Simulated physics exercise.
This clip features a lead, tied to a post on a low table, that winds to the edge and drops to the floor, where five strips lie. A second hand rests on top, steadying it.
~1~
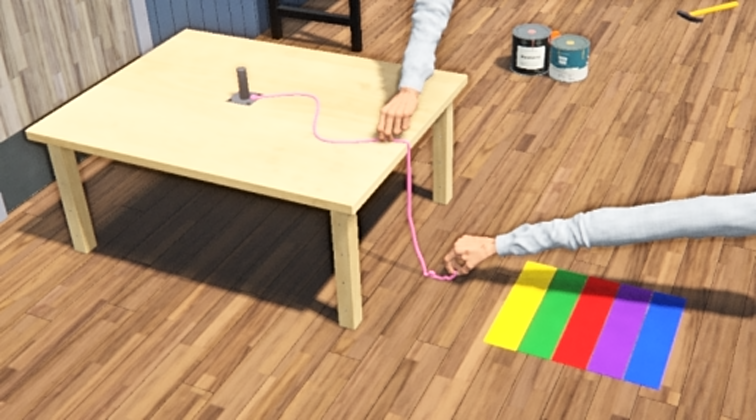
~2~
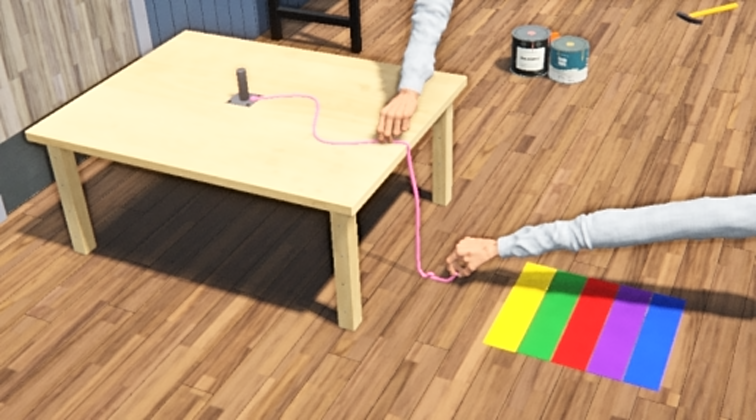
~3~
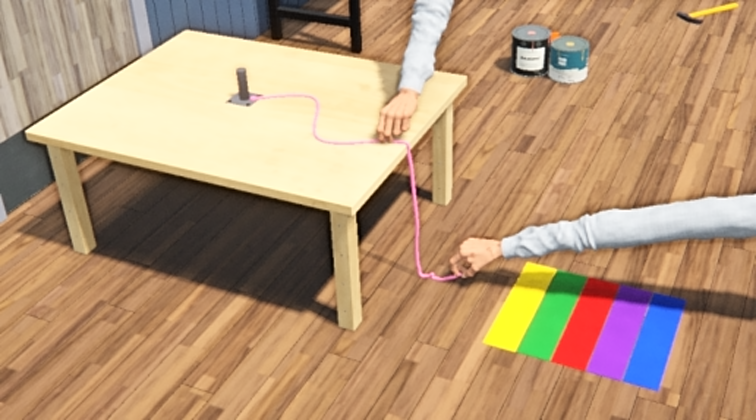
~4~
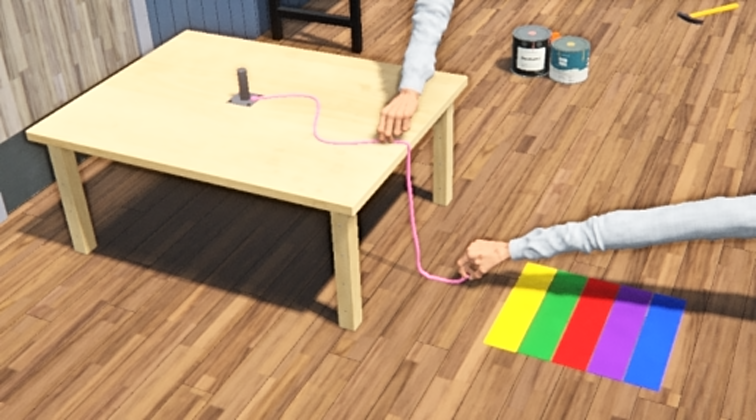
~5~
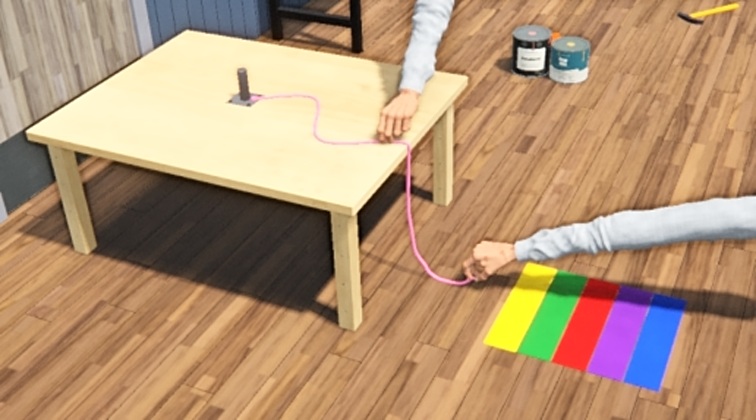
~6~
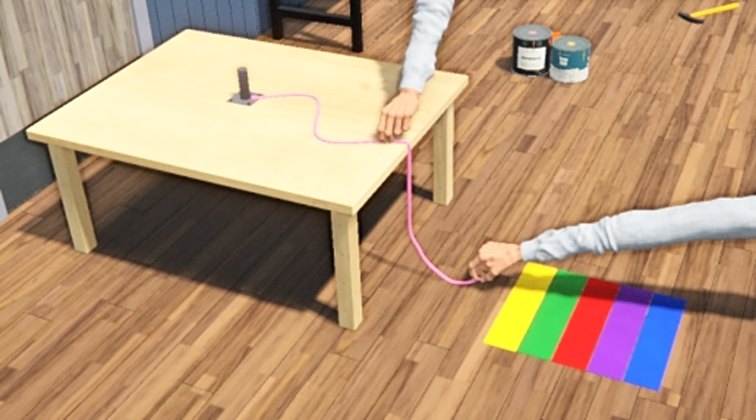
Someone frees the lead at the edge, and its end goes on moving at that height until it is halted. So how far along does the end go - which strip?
Along to the purple strip.
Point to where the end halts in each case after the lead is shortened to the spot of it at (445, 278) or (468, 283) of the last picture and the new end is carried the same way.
Case by case: (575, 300), then (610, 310).
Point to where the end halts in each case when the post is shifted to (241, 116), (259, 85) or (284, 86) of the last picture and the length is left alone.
Try by try: (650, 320), (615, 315) and (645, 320).
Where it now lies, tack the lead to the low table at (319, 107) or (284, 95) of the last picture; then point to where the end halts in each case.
Per try (px, approx.): (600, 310), (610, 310).
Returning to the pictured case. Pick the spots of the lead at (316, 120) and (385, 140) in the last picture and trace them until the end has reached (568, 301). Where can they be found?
You'll find them at about (350, 121) and about (418, 174).
A little later, end near (568, 301); over green.
Next, end near (604, 310); over red.
When it is tight, end near (626, 315); over purple. The purple one.
